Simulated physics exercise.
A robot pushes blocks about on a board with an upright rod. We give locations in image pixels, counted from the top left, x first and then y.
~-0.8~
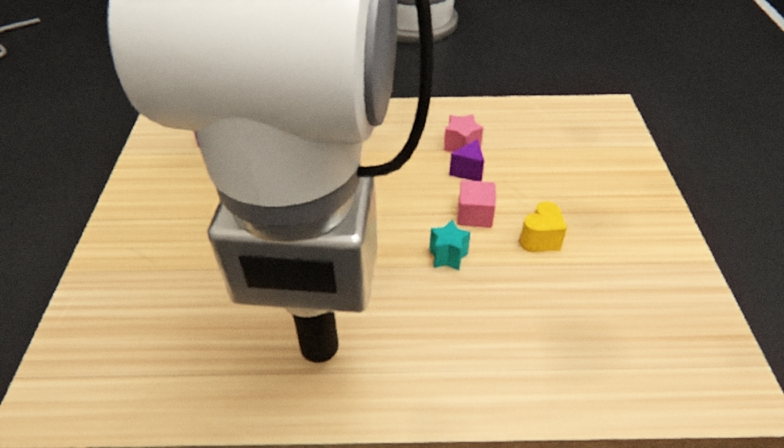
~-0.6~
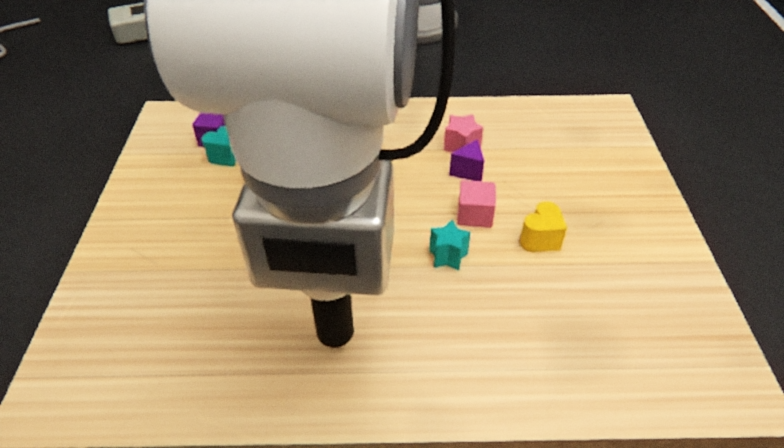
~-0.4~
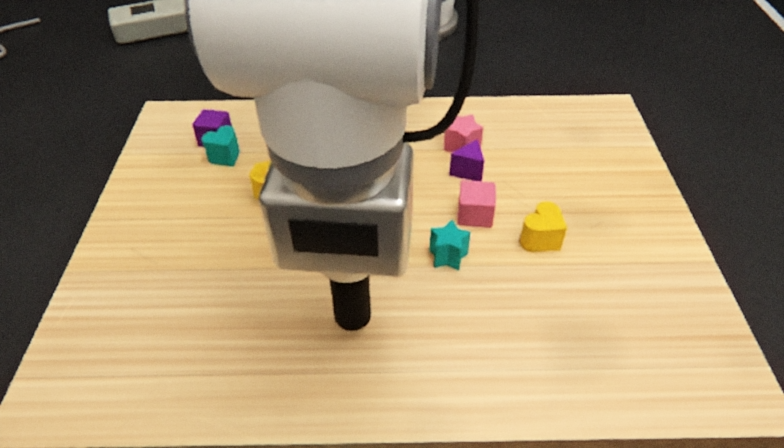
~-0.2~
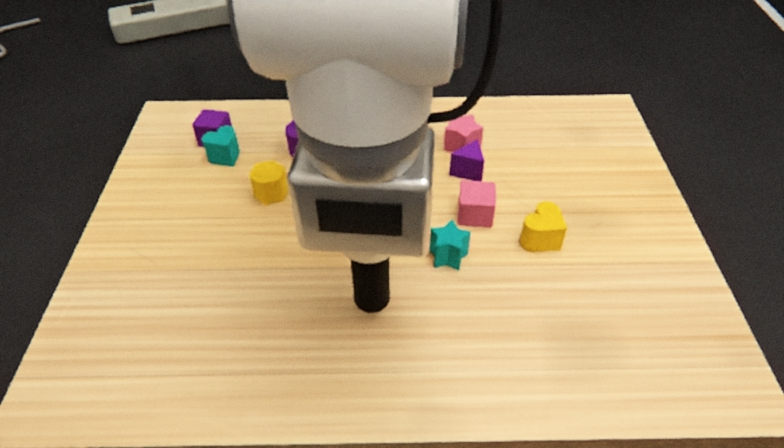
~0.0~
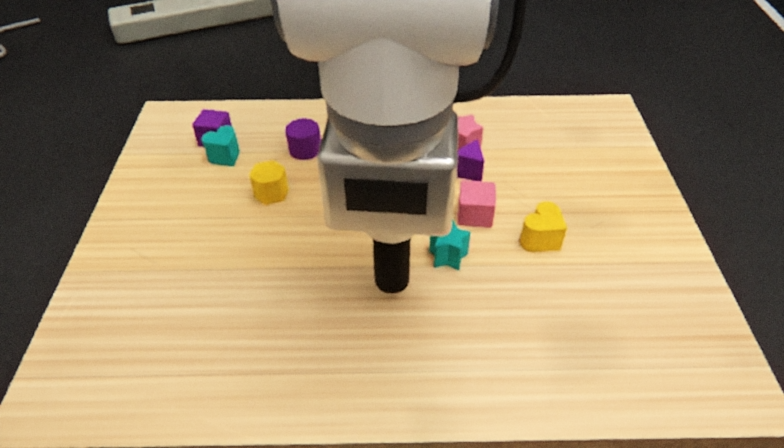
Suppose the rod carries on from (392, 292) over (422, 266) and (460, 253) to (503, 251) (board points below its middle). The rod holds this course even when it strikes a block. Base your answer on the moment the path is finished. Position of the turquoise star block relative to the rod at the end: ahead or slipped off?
Looking at the end of the path, the turquoise star block is still being driven ahead.
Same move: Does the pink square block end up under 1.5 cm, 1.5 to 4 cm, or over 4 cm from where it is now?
It will move less than 1.5 cm.
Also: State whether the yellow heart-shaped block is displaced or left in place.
By the last moment, the yellow heart-shaped block will have left its place.
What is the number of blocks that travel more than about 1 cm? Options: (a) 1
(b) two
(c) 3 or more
I'll go with b - two.
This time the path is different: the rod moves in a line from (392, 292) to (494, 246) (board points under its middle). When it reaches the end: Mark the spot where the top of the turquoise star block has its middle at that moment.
It sits at (497, 203).
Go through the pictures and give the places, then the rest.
Lower end of the rod at (320, 347), tops of blocks, turquoise star block at (450, 234), pink square block at (478, 192), yellow heart-shaped block at (546, 217), in the first picture.
Rod at (336, 332), blocks as before, in the second picture.
Rod at (353, 316), blocks as before, in the third picture.
Rod at (372, 299), blocks as before, in the fourth picture.
Rod at (392, 280), turquoise star block at (450, 234), pink square block at (478, 192), yellow heart-shaped block at (546, 217), in the fifth picture.
On the path given first. One third of the way, rod at (423, 254); nothing pushed yet.
Two thirds of the way, rod at (462, 241); turquoise star block at (491, 223).
At the end, rod at (505, 239); turquoise star block at (531, 217), turned 20° anticlockwise; pink square block not moved; yellow heart-shaped block at (565, 213).
